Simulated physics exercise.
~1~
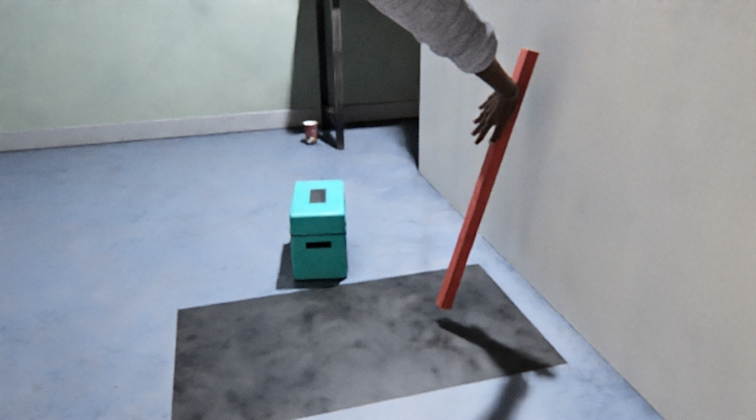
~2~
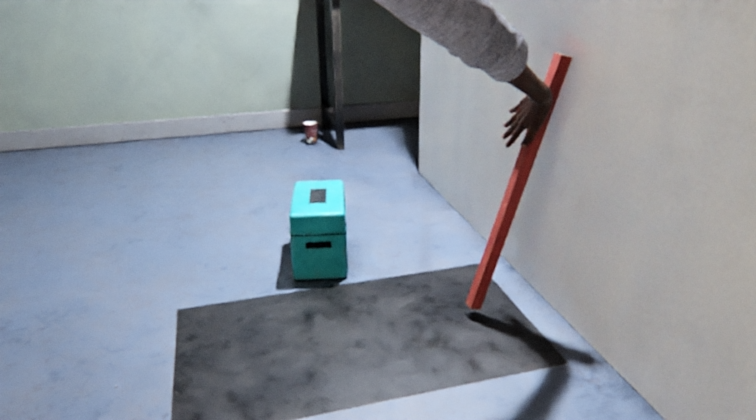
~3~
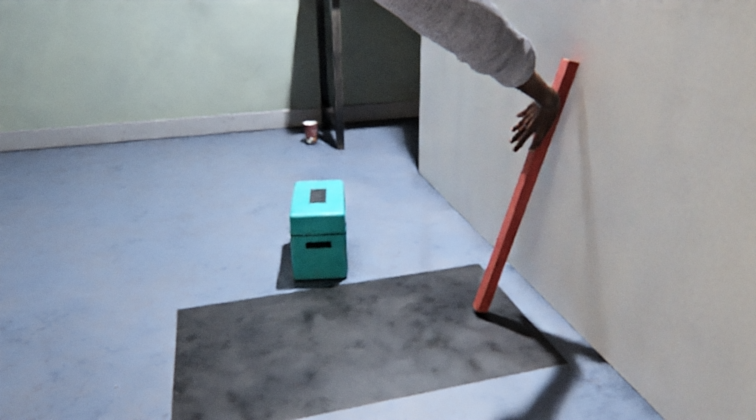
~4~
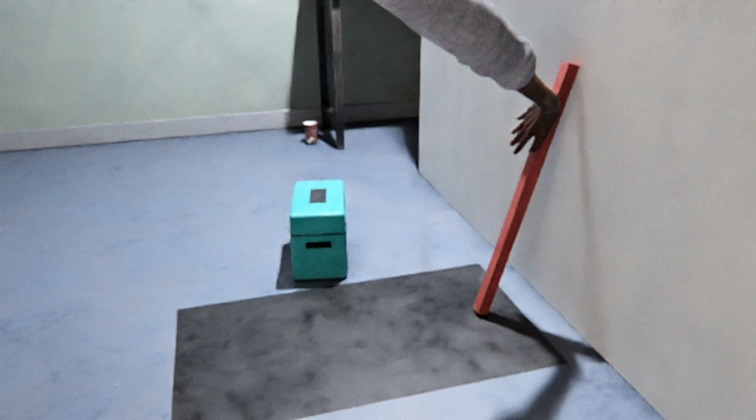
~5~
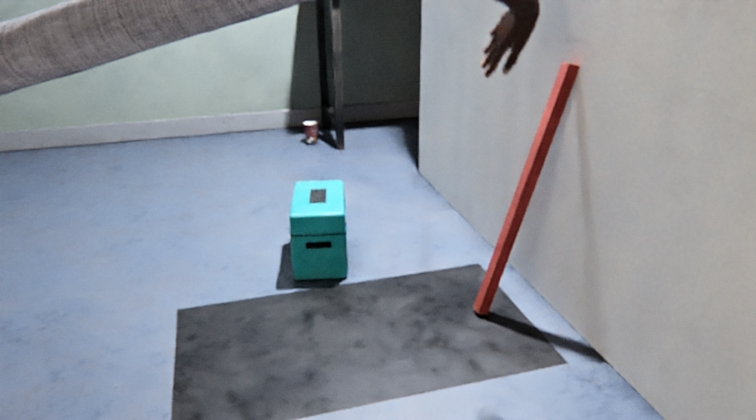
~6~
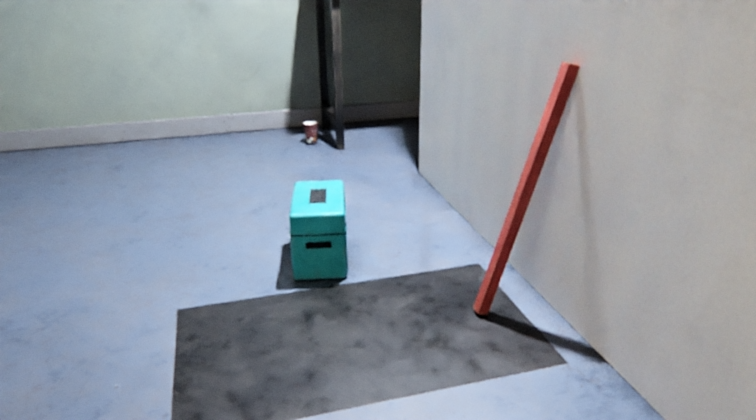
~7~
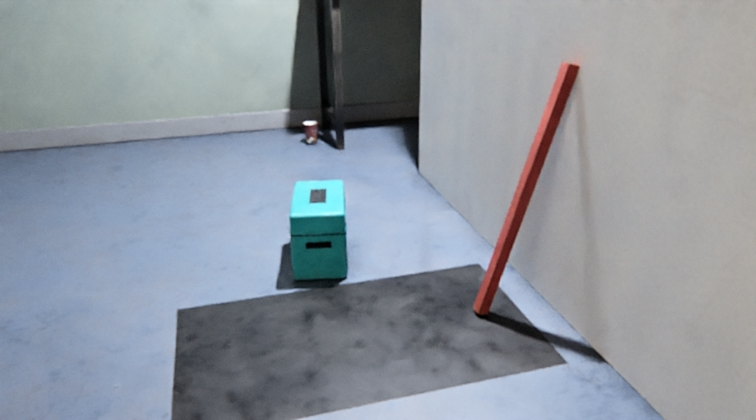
To begin with, a hand reaching in from above holds a long red pole at a slant over a dark patch on a bluish floor, with a turquoise toolbox standing nearby. The hand moves the pole to the right, toward the pale wall. It settles there at a lean, its foot near the edge of the dark patch and its top against the wall. The hand steadies it briefly, then lets go and draws back out of view. The pole stays leaning on its own, and the toolbox remains where it was throughout.
